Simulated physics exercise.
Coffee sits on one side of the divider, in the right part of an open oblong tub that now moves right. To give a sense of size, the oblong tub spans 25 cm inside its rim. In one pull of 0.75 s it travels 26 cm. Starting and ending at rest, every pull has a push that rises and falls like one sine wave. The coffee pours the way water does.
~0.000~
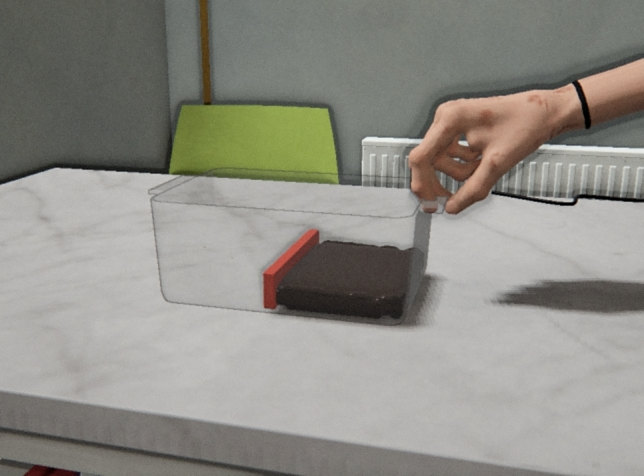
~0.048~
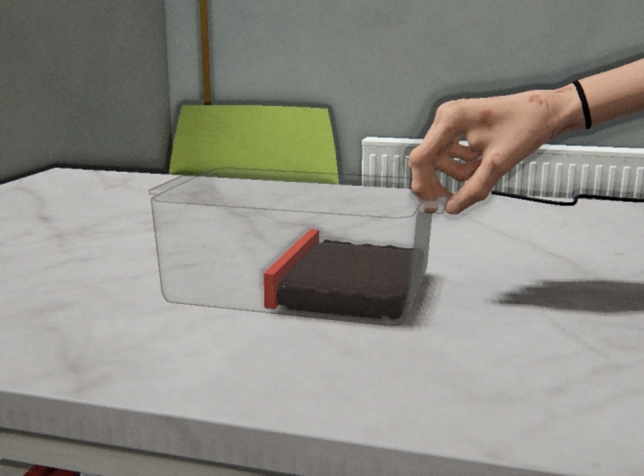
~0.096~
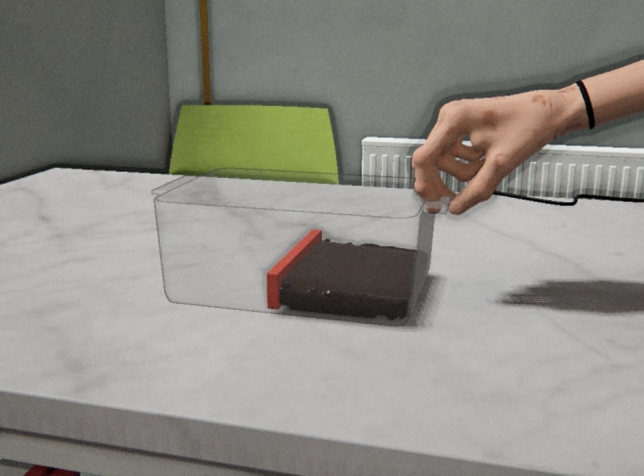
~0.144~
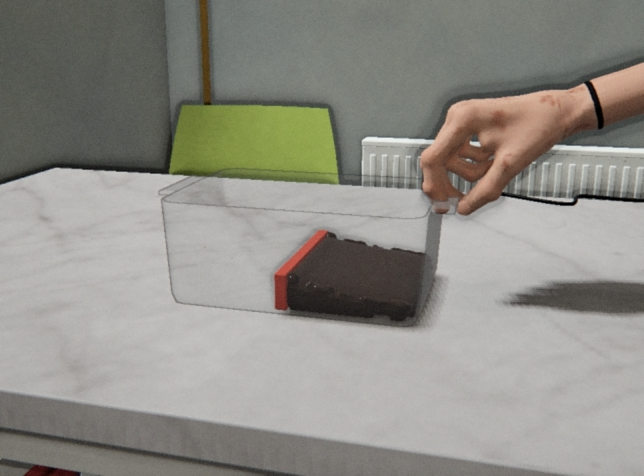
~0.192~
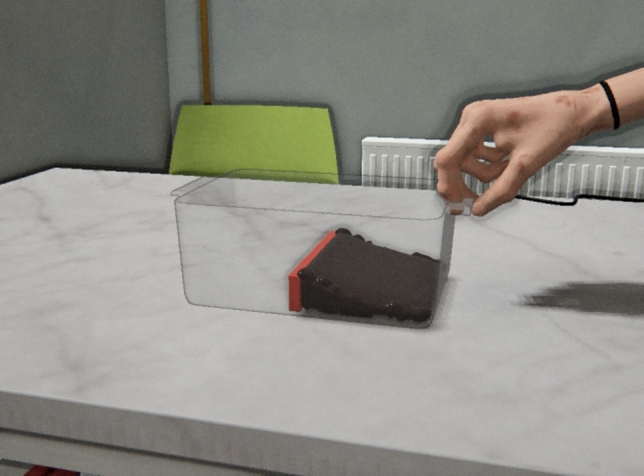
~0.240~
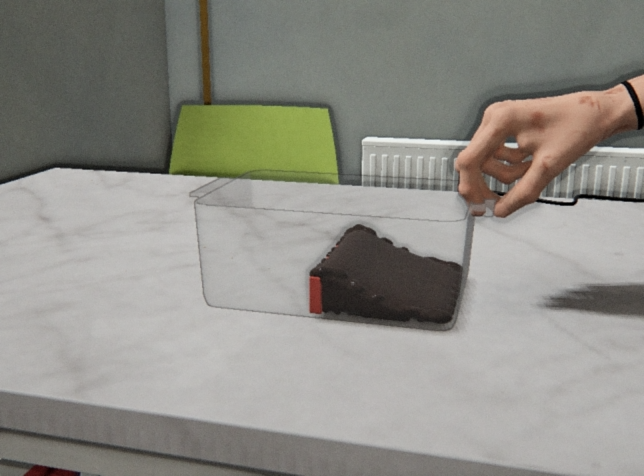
A hand with a dark wristband reaches in from the right and grips the rim of a clear oblong tub on a pale marbled table, seen from the side and slightly above. Dark coffee fills the tub's right part beside a red divider, with a green panel and white radiator behind. The hand draws the tub a short way right while the coffee piles up leftward against the divider, the view staying still.
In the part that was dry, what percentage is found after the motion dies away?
About 18 out of 100.
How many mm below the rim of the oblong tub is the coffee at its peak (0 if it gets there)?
My guess is close to 35 mm.
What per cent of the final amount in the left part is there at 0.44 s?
Around 70%.
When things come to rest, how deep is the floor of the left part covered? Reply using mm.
Some 4 mm deep.
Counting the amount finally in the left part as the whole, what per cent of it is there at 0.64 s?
About 70 percent.
Then, 0.44 s in, it has gone 17 cm; 12 per cent is on the left side and 0 is out of the oblong tub.
Then, 0.64 s in, it has gone 25 cm; 12 per cent is on the left side and 0 is out of the oblong tub.
Then, 0.84 s in, it has gone 26 cm; 12 per cent is on the left side and 0 is out of the oblong tub.
Then, 1.04 s in, it has gone 26 cm; 16 per cent is on the left side and 0 is out of the oblong tub.
Finally, 18 per cent is on the left side and 0 is out of the oblong tub.
